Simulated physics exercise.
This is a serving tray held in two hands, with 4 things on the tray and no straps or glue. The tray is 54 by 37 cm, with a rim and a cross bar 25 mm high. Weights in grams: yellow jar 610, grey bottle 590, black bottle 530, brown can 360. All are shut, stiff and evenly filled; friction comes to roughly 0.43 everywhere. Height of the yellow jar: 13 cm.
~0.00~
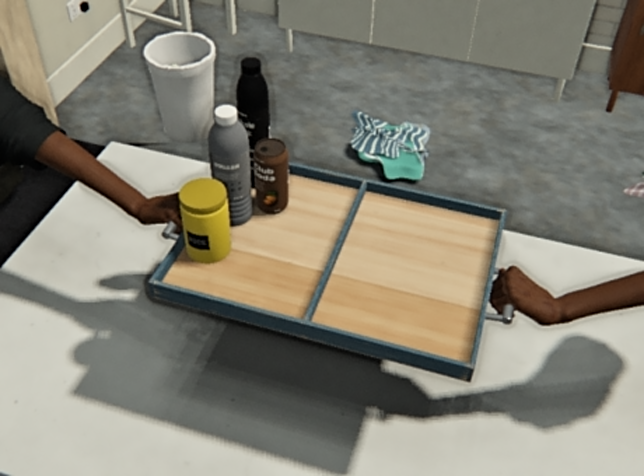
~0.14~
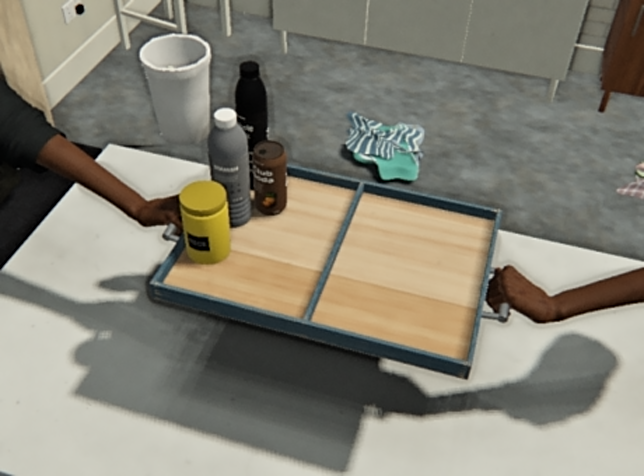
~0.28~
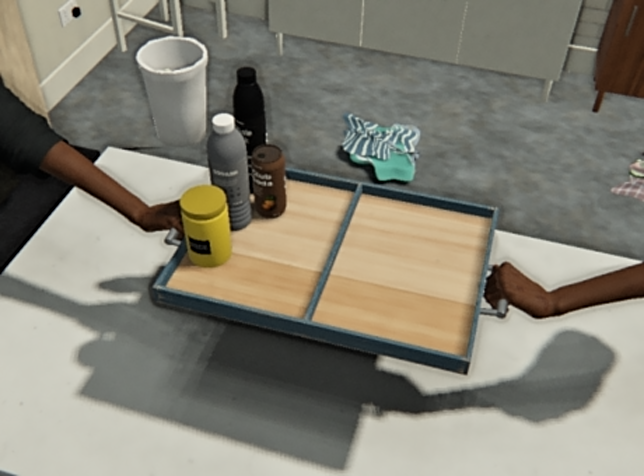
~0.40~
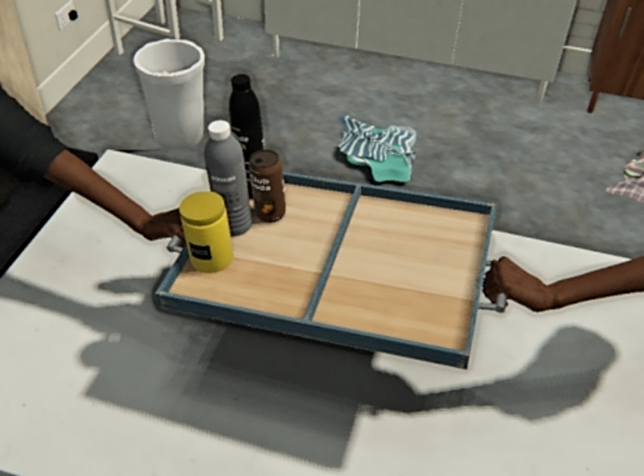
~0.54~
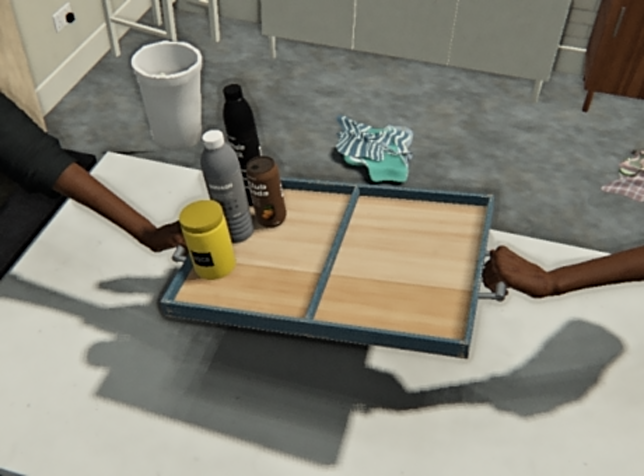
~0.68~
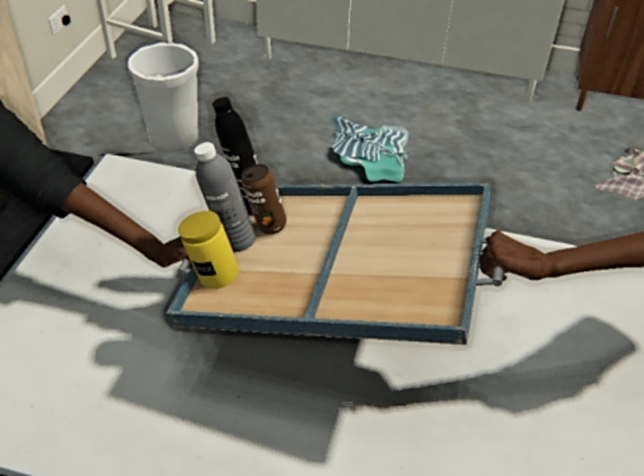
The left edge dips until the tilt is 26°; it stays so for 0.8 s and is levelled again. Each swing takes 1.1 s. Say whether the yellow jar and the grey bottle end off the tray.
The yellow jar stays on the tray and the grey bottle slides or falls off.
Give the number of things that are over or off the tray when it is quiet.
That comes to 2.
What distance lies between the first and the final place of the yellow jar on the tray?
About 0 cm.
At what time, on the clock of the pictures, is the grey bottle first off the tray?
Near 1.1 s.
After 1.28 s, tray at 26°, left edge down; grey bottle and black bottle now off the tray; brown can moved 2 cm.
After 2.28 s, tray at 23°, left edge down; brown can 9° off its base.
In the end (3.6 s), off the tray, grey bottle and black bottle; not toppled but over 5 cm from the start, brown can; the last one under 5 cm from the start. In the last view, yellow jar near (210, 229), grey bottle near (197, 296).
